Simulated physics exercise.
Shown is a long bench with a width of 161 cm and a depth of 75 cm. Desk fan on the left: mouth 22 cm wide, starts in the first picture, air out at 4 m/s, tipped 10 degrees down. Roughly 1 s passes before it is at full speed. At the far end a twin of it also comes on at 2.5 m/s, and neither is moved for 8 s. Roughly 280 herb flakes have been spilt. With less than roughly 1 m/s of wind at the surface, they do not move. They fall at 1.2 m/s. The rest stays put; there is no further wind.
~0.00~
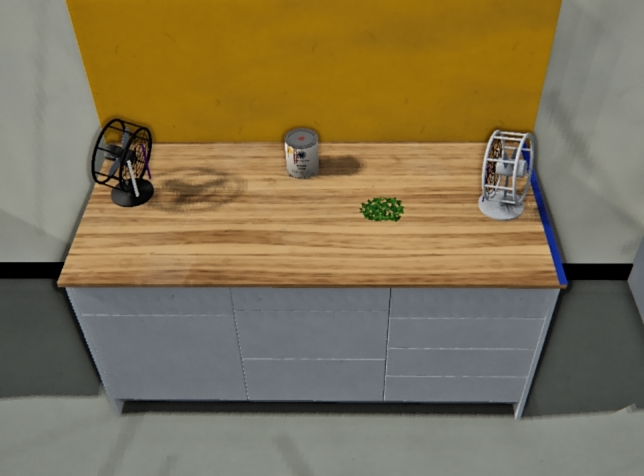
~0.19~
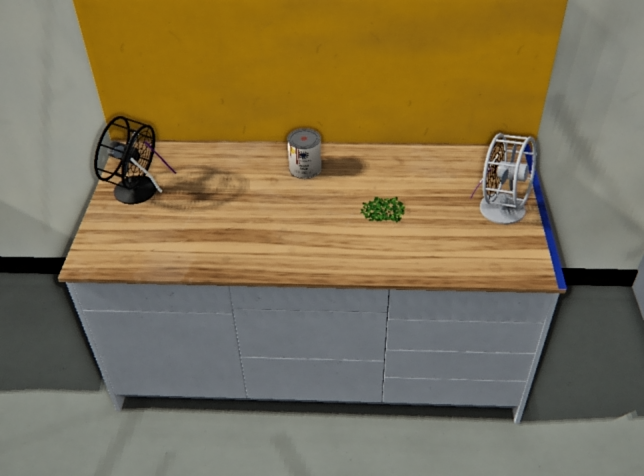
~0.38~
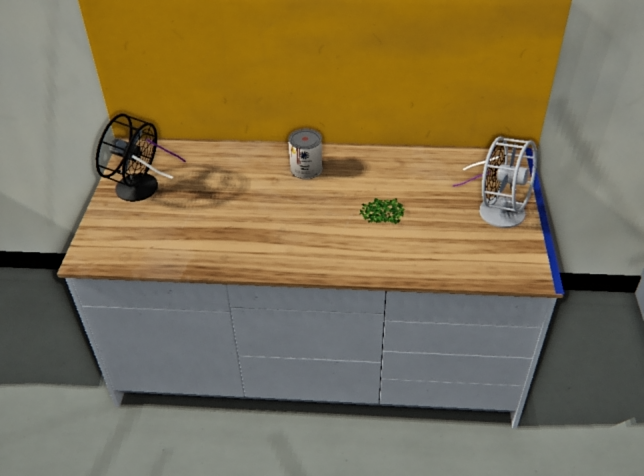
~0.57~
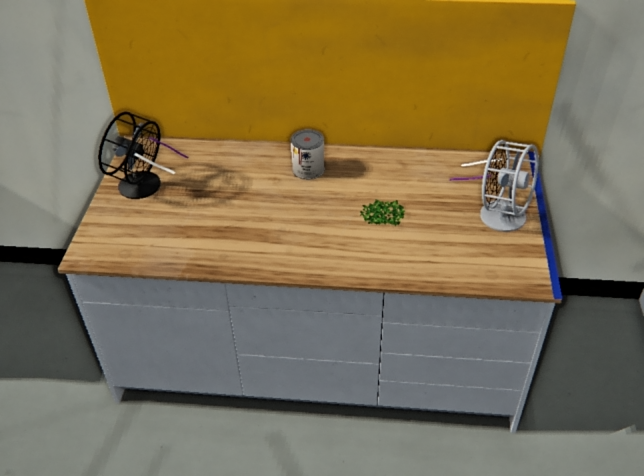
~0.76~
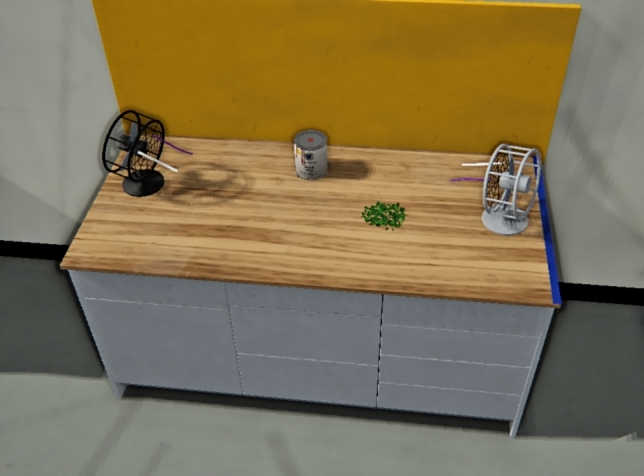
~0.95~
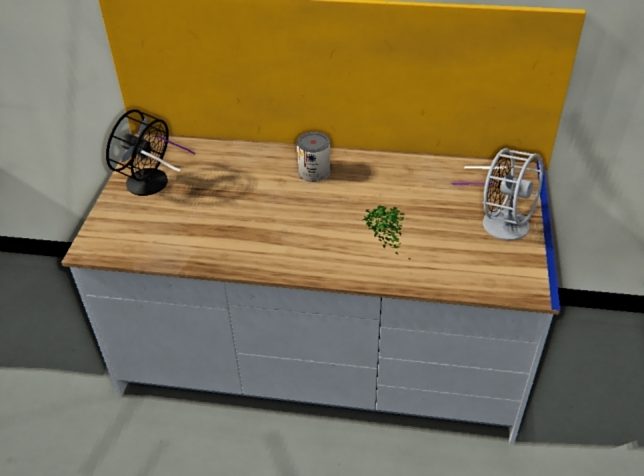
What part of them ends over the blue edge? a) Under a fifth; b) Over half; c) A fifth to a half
A fifth to a half.
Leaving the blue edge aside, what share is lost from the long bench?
It comes out at some 60 %.
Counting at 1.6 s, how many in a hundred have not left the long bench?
Reading: About 5 %.
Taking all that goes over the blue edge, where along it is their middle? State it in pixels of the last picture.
I'd point to somewhere near (556, 272).
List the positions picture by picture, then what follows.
The middle of the herb flakes is near (381, 210), none has stirred yet, the mouth of the desk fan is at (123, 156) and that of the second one at (509, 167), in the first frame.
The middle of the herb flakes is near (382, 211), none has stirred yet and the blue edge is centred on (546, 209), in the second frame.
The middle of the herb flakes is near (381, 213), none has stirred yet and the top of a tin is at (305, 139), in the third frame.
The middle of the herb flakes is near (382, 214) and none has stirred yet, in the fourth frame.
The middle of the herb flakes is near (385, 213) and none has stirred yet, in the fifth frame.
The middle of the herb flakes is near (387, 221), the farthest in sight from the desk fan is at (409, 259) and about 35 % have left their places, in the sixth frame.
After 1.6 s, 31 % are over the blue edge; 51 % are gone or lie where they will stay.
After 2.6 s, 37 % are over the blue edge; 100 % are gone or lie where they will stay.
After 4.4 s, 37 % are over the blue edge; 100 % are gone or lie where they will stay.
After 8.0 s, at the end, 37 % are over the blue edge.
